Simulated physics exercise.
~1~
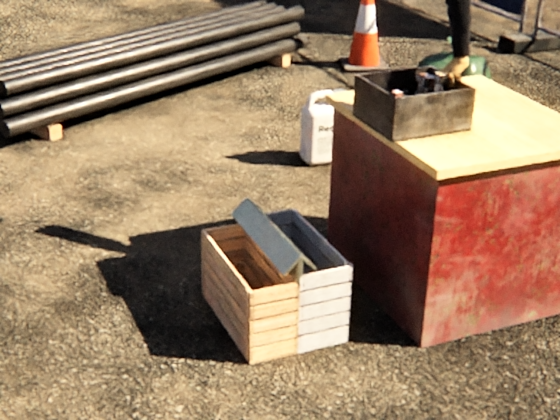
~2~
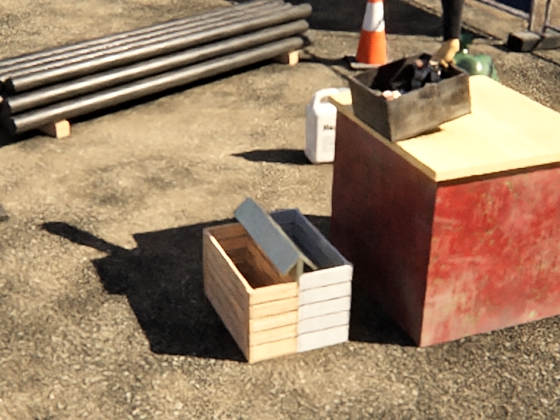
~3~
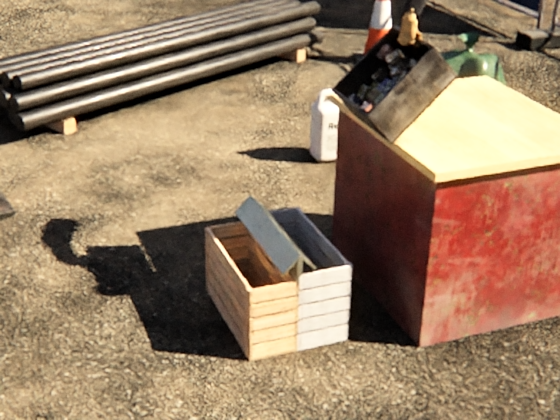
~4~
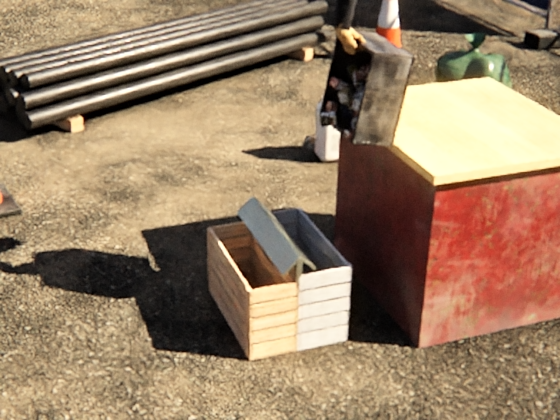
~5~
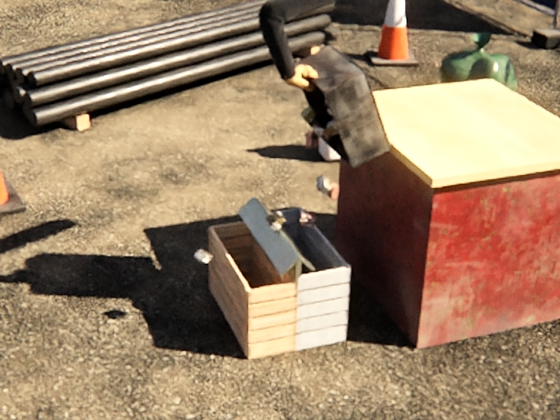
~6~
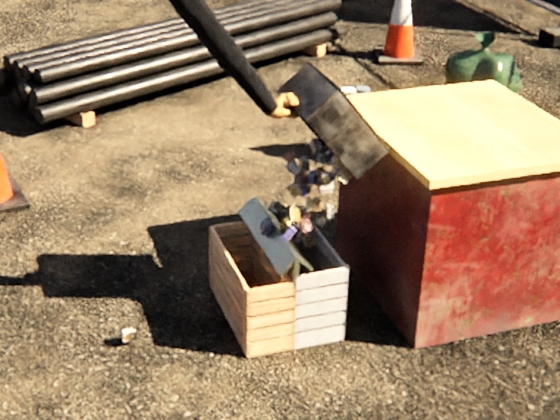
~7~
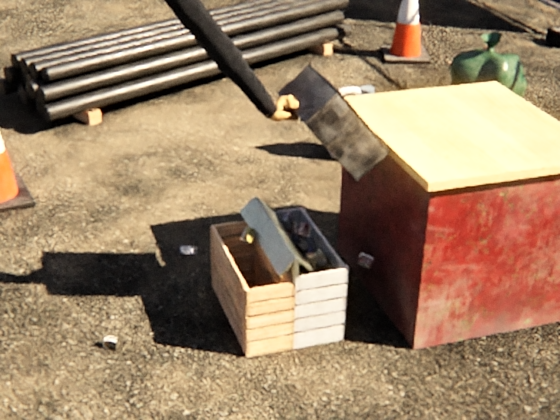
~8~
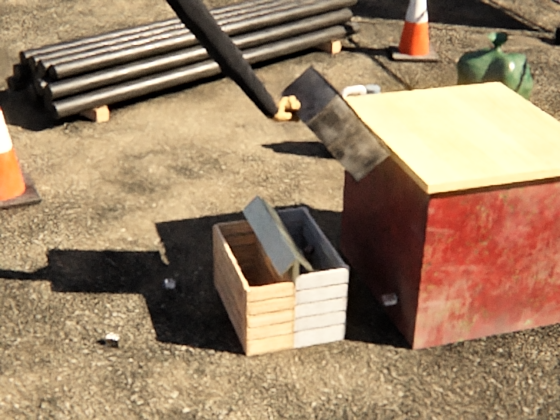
Black crate tipping off a red bench in an arm's grip, spilling small cartons mostly into a white tote, some scattering outside.
